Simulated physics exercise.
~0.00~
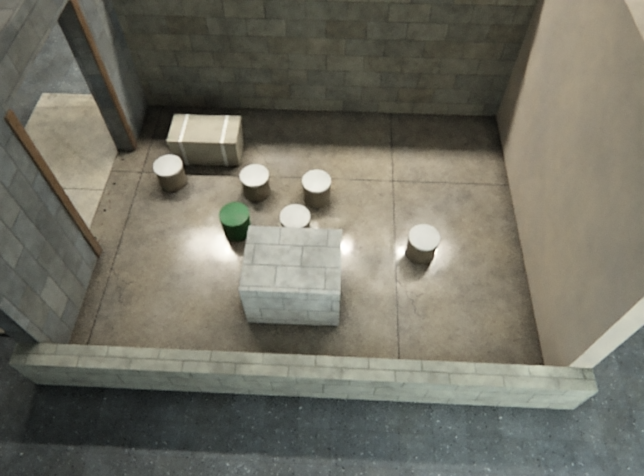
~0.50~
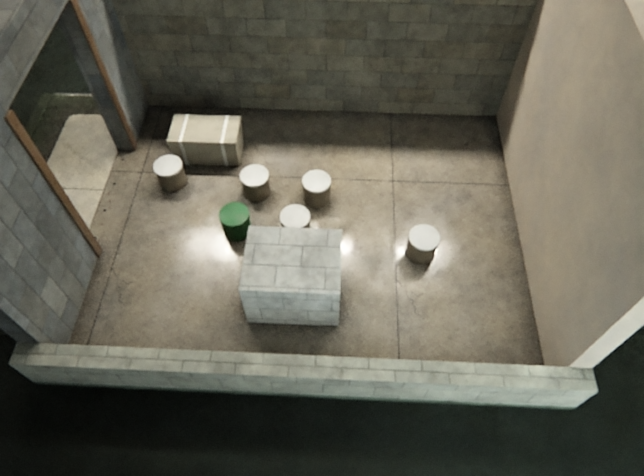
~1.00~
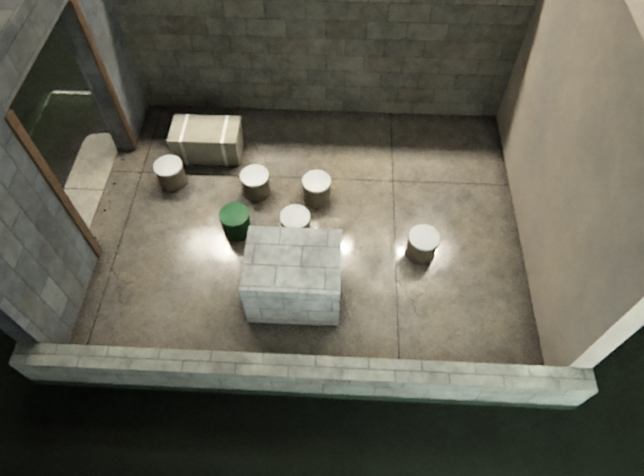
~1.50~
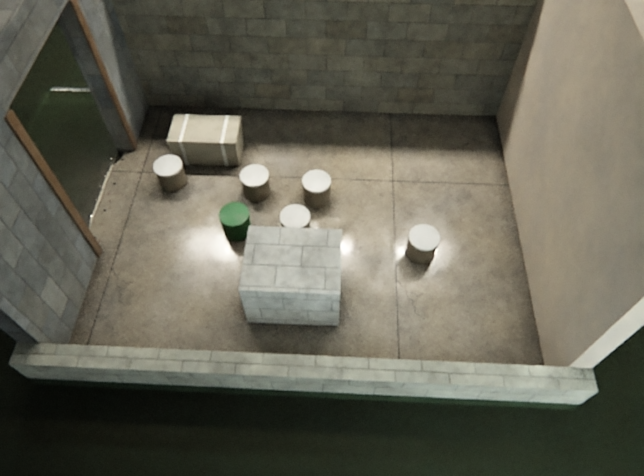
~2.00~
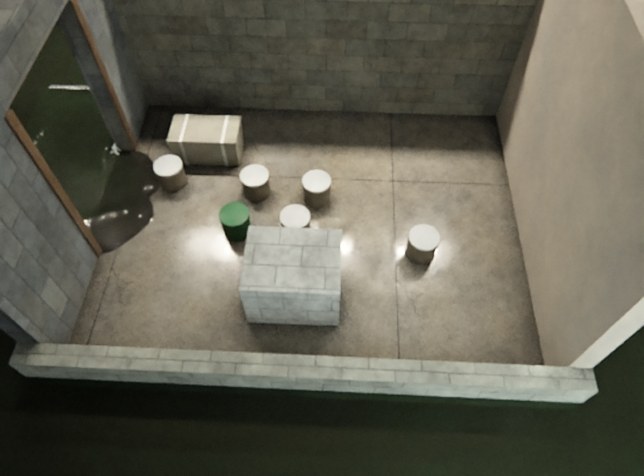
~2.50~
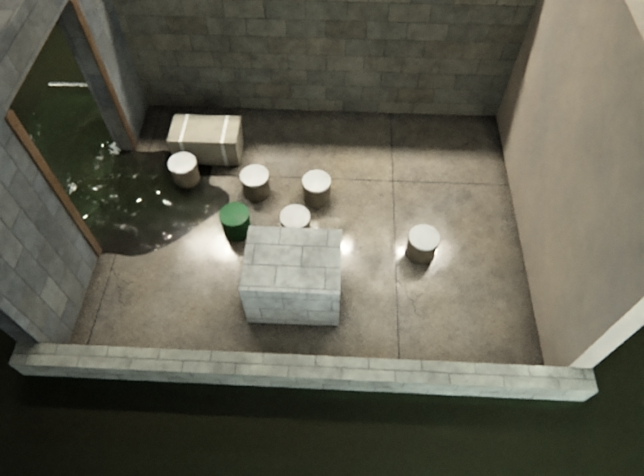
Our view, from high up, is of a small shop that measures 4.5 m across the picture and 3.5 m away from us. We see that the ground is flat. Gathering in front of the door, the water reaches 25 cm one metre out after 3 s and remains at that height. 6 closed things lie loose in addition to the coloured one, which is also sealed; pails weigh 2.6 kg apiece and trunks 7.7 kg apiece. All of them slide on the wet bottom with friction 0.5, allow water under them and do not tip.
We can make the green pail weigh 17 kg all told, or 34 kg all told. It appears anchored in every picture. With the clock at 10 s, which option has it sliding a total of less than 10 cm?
Only big one works.
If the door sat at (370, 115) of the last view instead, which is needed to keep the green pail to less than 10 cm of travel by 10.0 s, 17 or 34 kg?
With that change, the small one suffices.
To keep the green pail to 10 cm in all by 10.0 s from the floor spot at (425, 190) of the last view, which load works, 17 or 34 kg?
So both weights work.
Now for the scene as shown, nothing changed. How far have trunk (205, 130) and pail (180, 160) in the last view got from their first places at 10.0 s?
Net displacement, in order: 80 cm; 350 cm.
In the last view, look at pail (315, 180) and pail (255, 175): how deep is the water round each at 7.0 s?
About 10 and 17 cm.
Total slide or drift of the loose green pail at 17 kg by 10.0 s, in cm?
It would cover some 50 cm all told.
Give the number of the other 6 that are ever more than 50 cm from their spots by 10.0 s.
Total: 6.
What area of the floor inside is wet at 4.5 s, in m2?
Some 10.0 m2 of it.
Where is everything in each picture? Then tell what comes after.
In the first picture, the green pail at (234, 214), on the bottom; water covers 0.0 m2; 0 of 7 have shifted.
In the second picture, the green pail at (234, 214), on the bottom; 0.0 m2 under water; 0 of 7 have shifted.
In the third picture, the green pail at (234, 214), on the bottom; 0.0 m2 under water; 0 of 7 have shifted.
In the fourth picture, the green pail at (234, 214), on the bottom; water covers 0.0 m2; 0 of 7 have shifted.
In the fifth picture, the green pail at (234, 214), on the bottom; 0.5 m2 under water; 0 of 7 have shifted.
In the sixth picture, the green pail at (234, 214), on the bottom; water covers 1.3 m2; 1 of 7 have shifted.
After 3.5 s the green pail would be 0 cm from its start with 17 kg and 0 cm from its start with 34 kg; 7 cm of water round it then.
After 4.5 s the green pail would be 18 cm from its start with 17 kg and 0 cm from its start with 34 kg; 8 cm of water round it then.
After 7.0 s the green pail would be 22 cm from its start with 17 kg and 0 cm from its start with 34 kg; 8 cm of water round it then.
After 10.0 s the green pail would be 52 cm from its start with 17 kg and 0 cm from its start with 34 kg; 9 cm of water round it then.
